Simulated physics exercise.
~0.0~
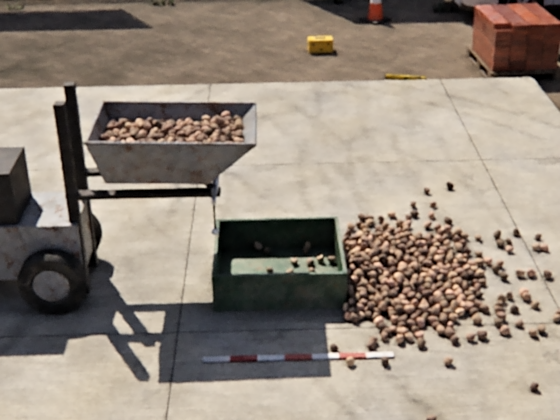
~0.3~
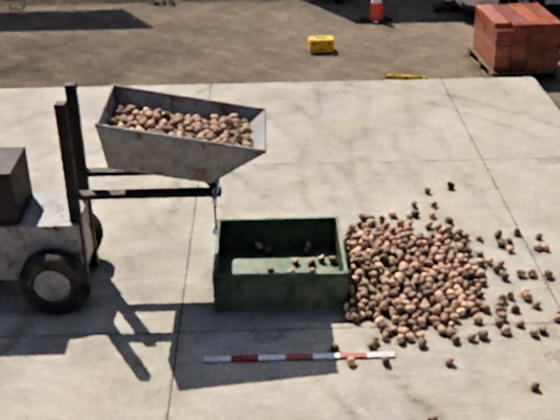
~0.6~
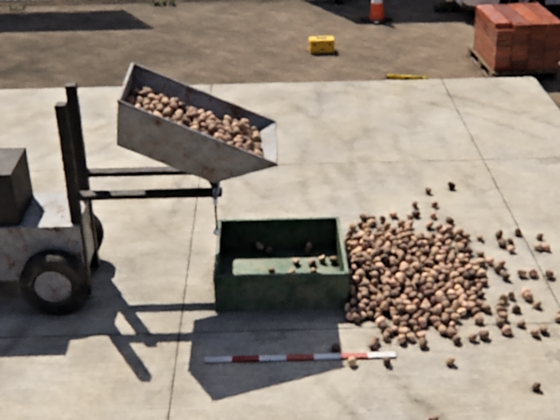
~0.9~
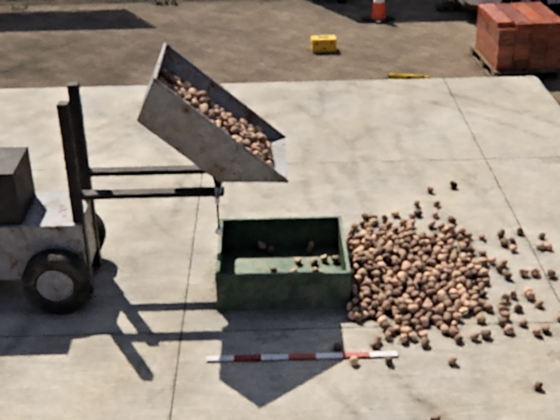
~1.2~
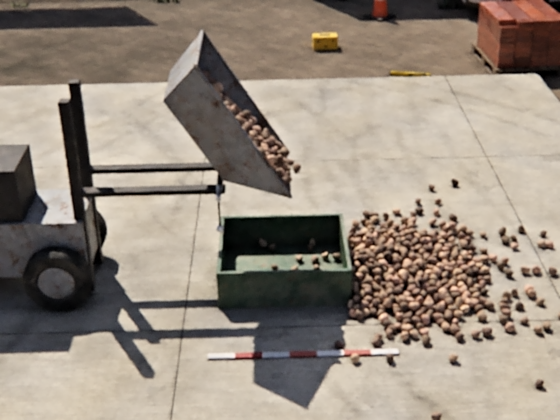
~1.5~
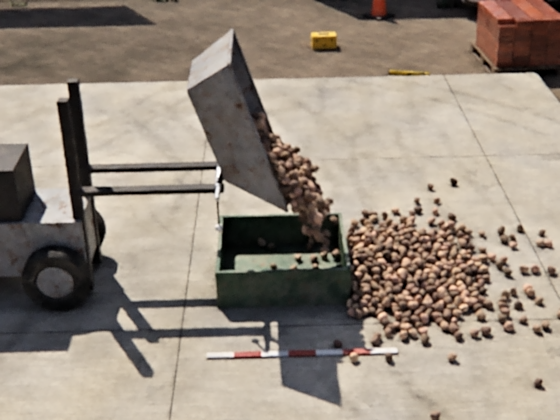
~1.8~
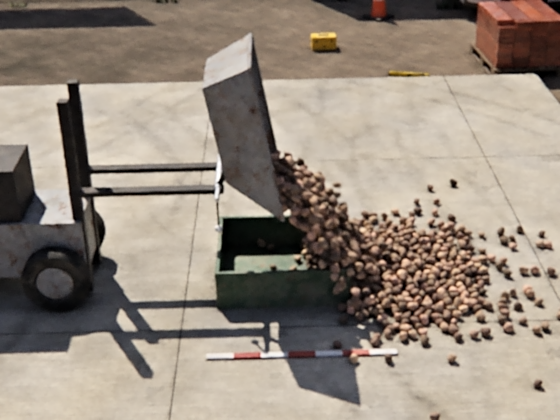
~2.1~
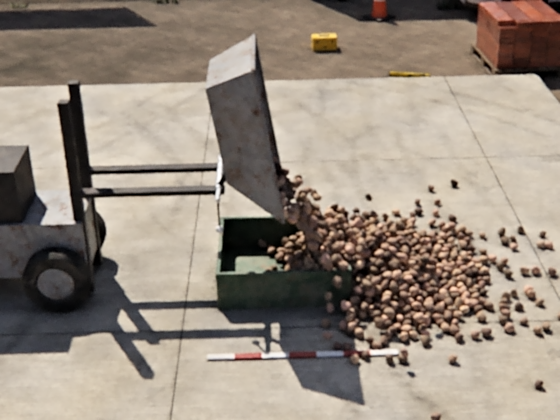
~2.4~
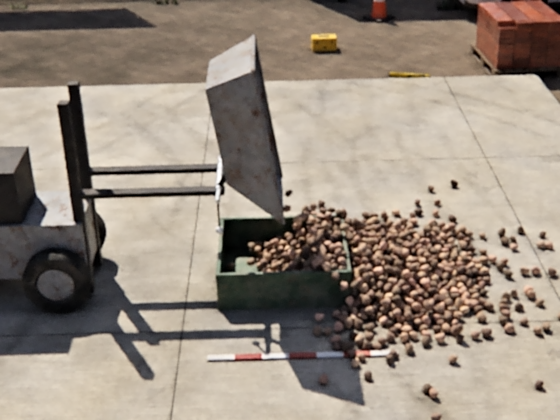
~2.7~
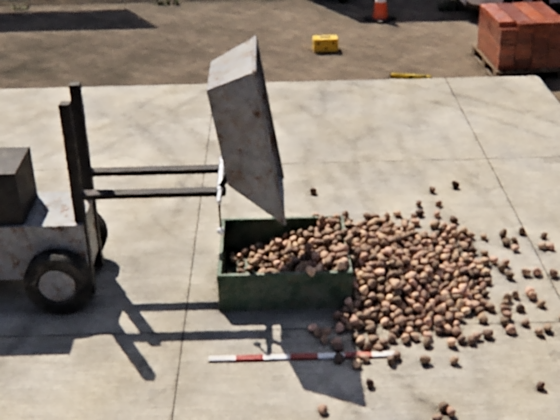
Forklift's steel skip tilting steeply to the right, pouring brown stones into a green bin and onto the heap beside it.
